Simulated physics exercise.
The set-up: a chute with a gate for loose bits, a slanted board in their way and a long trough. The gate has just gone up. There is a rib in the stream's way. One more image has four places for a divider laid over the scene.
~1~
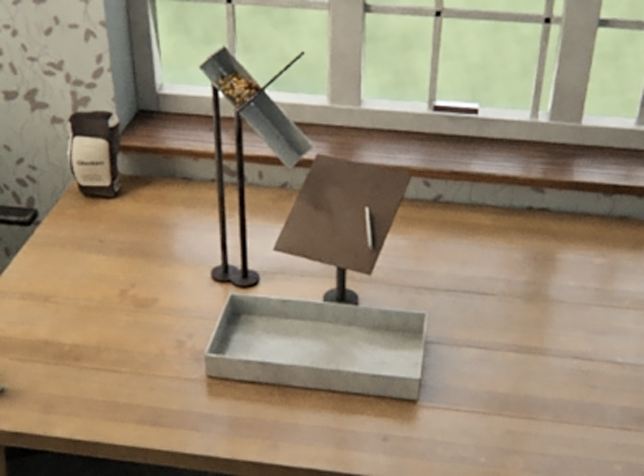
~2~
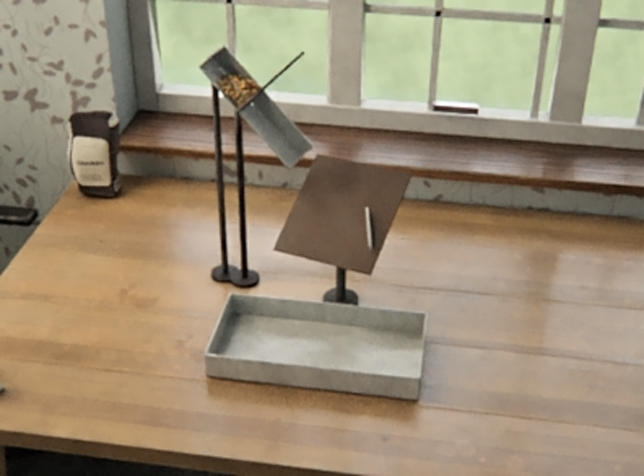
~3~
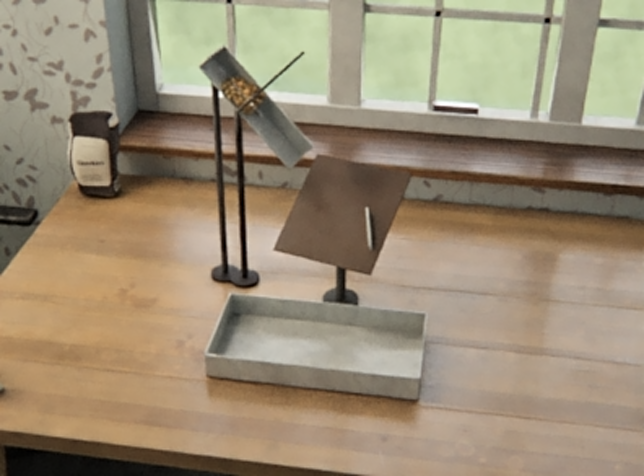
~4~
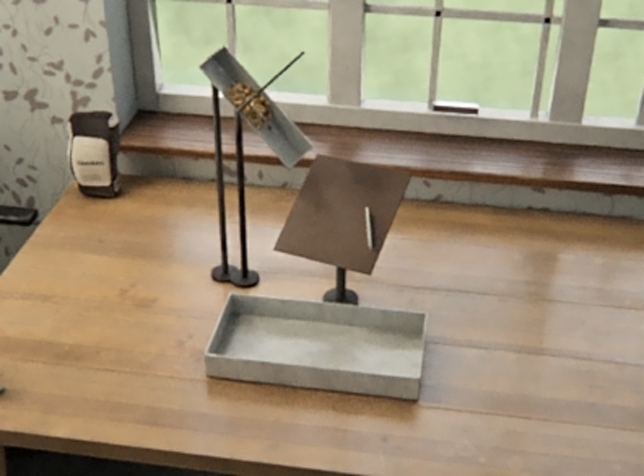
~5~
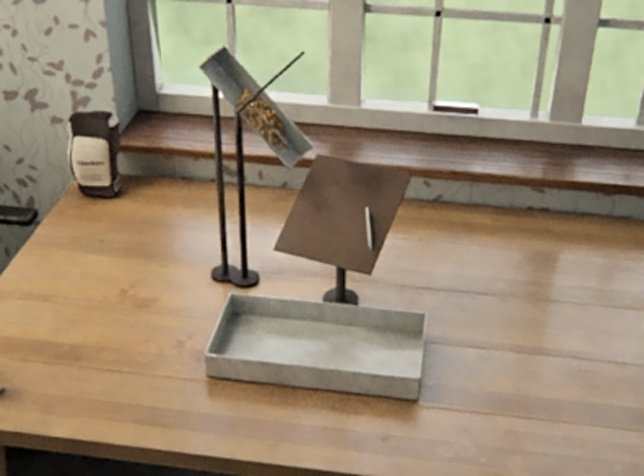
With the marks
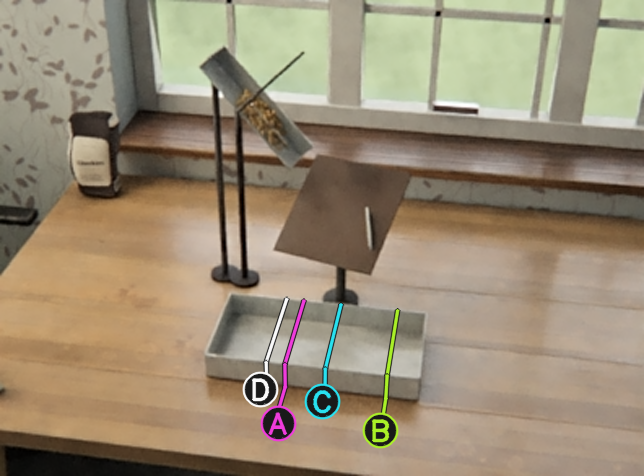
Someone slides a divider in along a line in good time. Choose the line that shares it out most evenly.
C is best.
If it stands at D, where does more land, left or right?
More lands on the right.
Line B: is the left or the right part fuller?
Left.
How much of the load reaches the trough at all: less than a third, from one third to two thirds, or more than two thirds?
It is more than two thirds.
On the marked copy, line A crosses the front rim at (285, 363); line B crosses the front rim at (387, 375); line C crosses the front rim at (325, 368); line D crosses the front rim at (266, 361).
With A, of what is caught, a small part on the left of the divider, nearly all on the right.
With B, of what is caught, all on the left of the divider, none on the right.
With C, of what is caught, about a quarter on the left of the divider, most on the right.
With D, of what is caught, a stray few on the left of the divider, nearly all on the right.
